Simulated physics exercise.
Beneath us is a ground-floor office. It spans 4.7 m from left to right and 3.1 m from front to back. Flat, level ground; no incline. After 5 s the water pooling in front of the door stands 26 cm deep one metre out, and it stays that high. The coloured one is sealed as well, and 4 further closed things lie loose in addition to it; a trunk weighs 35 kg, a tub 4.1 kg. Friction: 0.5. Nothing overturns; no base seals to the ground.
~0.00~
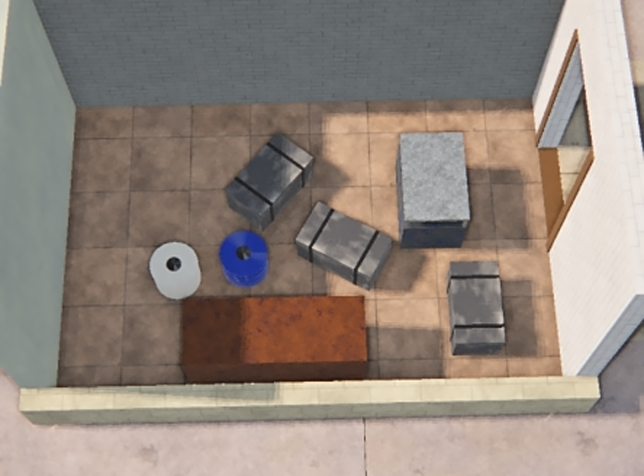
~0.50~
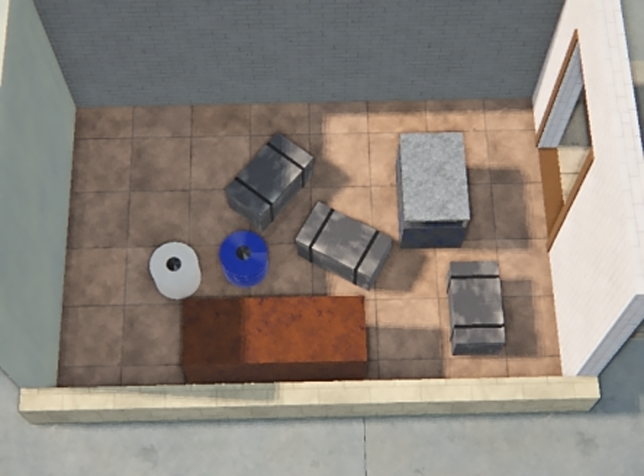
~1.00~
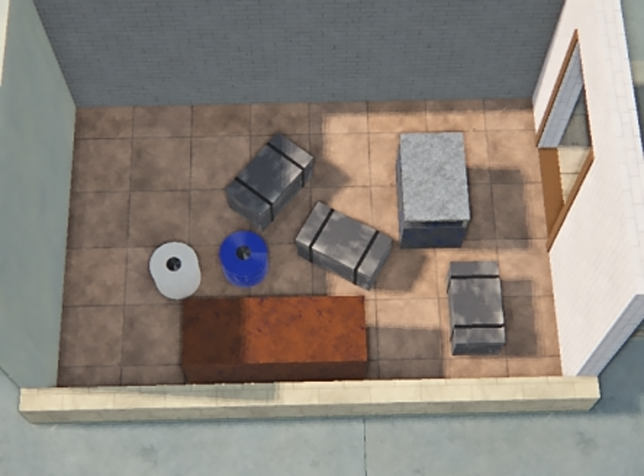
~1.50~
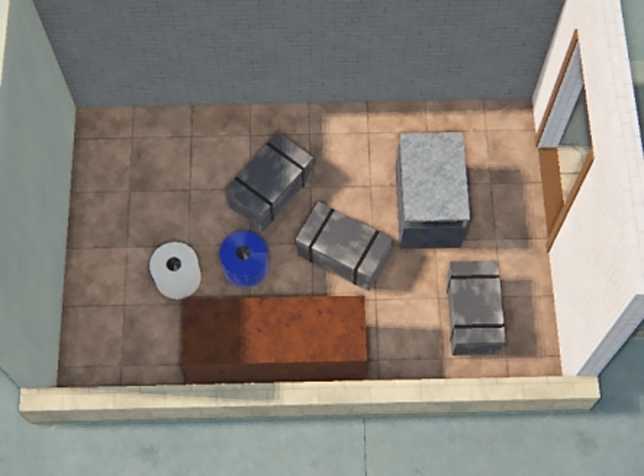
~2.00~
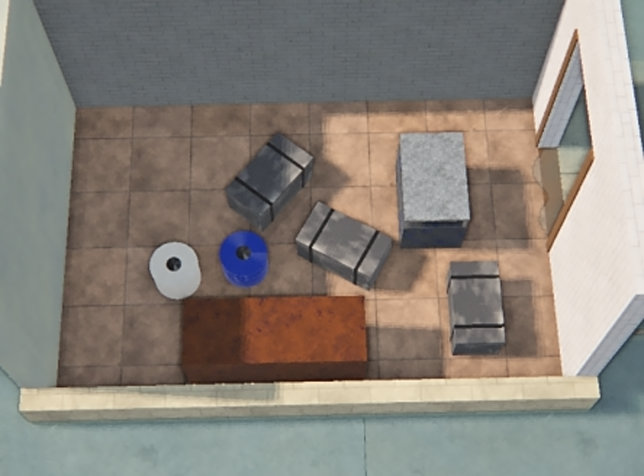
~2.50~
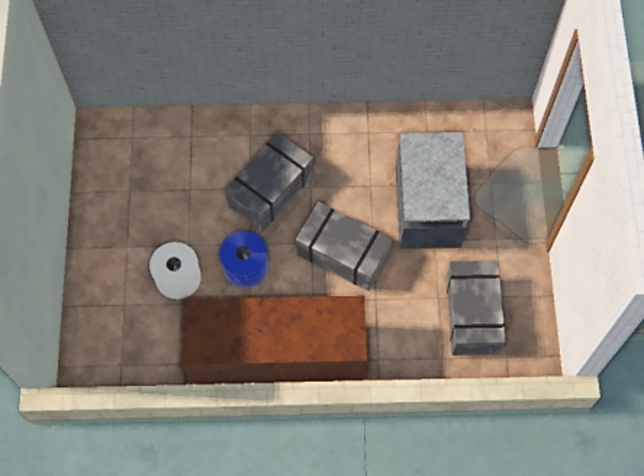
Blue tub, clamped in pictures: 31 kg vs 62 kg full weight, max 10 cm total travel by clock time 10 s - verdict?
Lighter passes.
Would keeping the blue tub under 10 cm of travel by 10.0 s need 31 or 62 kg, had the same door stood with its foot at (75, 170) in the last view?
If so, even the lighter mass works.
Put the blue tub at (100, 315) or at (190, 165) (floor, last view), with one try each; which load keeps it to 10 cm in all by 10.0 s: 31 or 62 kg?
One by one: The small mass suffices; the small mass suffices.
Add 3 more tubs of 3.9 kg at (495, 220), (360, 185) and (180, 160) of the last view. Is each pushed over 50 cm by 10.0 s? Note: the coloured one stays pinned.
Note, in sequence: Exceeded, not exceeded, exceeded.
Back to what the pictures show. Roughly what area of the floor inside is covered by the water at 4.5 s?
I'd put it close to 3.5 m2.
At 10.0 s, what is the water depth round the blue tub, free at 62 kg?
Something like 5 centimetres.
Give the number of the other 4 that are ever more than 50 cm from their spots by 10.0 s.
The number is 1.
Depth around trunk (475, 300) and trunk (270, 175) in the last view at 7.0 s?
Some 9 cm at the first, some 3 cm at the second.
After 3.5 s the blue tub would be 0 cm from its start with 31 kg and 0 cm from its start with 62 kg; 0 cm of water round it then.
After 4.5 s the blue tub would be 0 cm from its start with 31 kg and 0 cm from its start with 62 kg; 0 cm of water round it then.
After 7.0 s the blue tub would be 0 cm from its start with 31 kg and 0 cm from its start with 62 kg; 1 cm of water round it then.
After 10.0 s the blue tub would be 0 cm from its start with 31 kg and 0 cm from its start with 62 kg; 5 cm of water round it then.
